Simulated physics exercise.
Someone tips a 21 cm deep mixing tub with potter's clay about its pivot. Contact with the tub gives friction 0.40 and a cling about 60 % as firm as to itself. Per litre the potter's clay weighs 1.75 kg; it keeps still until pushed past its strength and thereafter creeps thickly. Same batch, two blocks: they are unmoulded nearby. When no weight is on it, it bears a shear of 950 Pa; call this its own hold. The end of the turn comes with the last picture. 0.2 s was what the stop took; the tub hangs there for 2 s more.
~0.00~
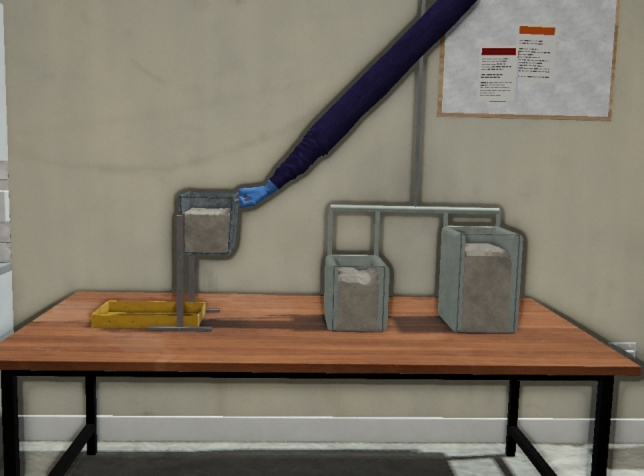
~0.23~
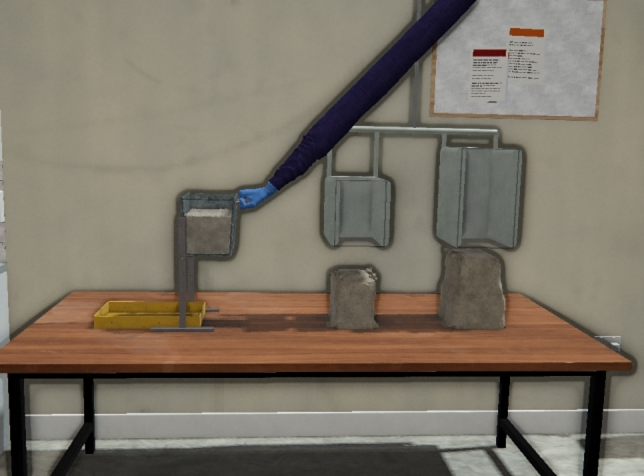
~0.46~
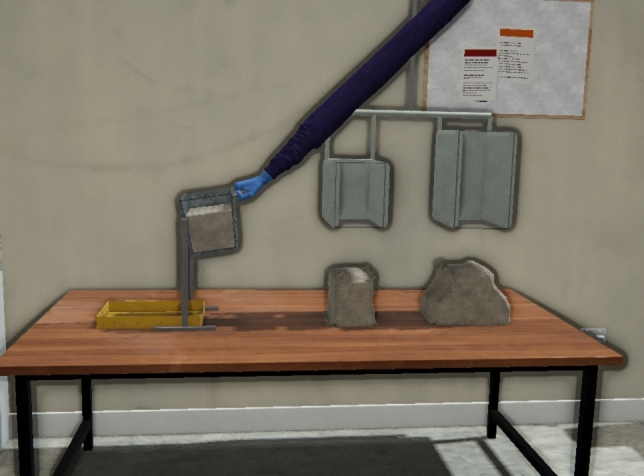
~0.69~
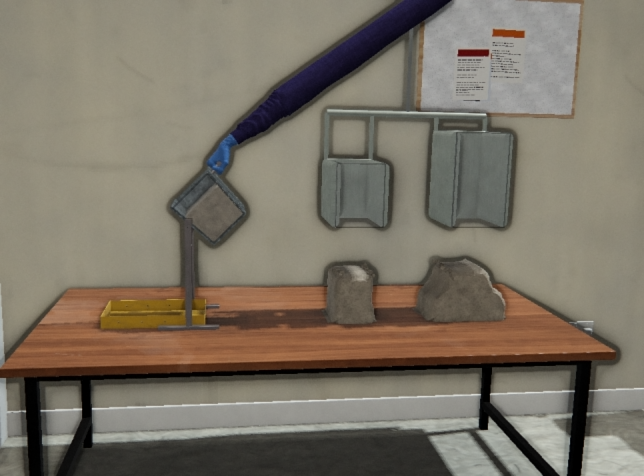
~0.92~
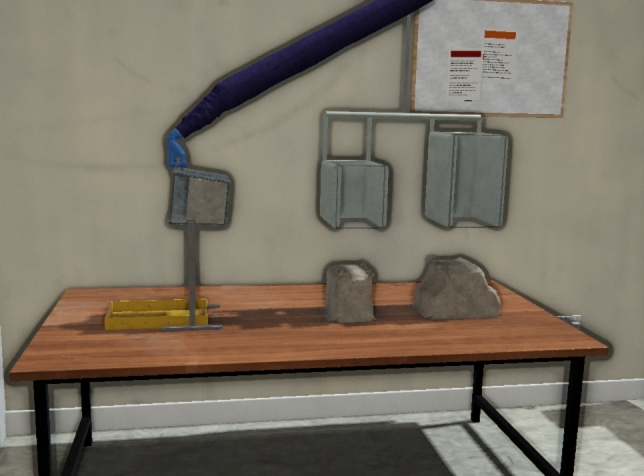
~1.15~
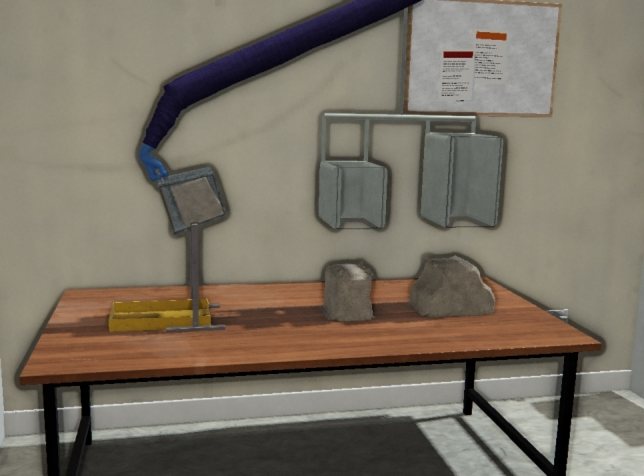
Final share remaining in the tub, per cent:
Near 44 %.
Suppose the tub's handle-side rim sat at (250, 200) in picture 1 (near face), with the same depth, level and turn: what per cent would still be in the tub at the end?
I'd put it at close to 35 per cent.
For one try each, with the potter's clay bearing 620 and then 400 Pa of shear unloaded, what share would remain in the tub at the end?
In turn about 40 %, 35 %.
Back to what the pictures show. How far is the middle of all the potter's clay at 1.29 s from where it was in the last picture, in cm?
Some 3 cm.
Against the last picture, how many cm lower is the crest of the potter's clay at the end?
9 cm.
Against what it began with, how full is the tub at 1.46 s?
The tub holds some 80 % at that moment.
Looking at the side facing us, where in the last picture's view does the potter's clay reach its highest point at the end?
On the near face, the top ends up close to (190, 201).
By 1.29 s, the tub is at 107 degrees and holds 100 %.
By 1.46 s, the tub is at 107 degrees and holds 82 %.
By 1.63 s, the tub is at 107 degrees and holds 49 %.
By 1.80 s, the tub is at 107 degrees and holds 44 %.
By 3.15 s, at the end, the tub is at 107 degrees and holds 44 %.
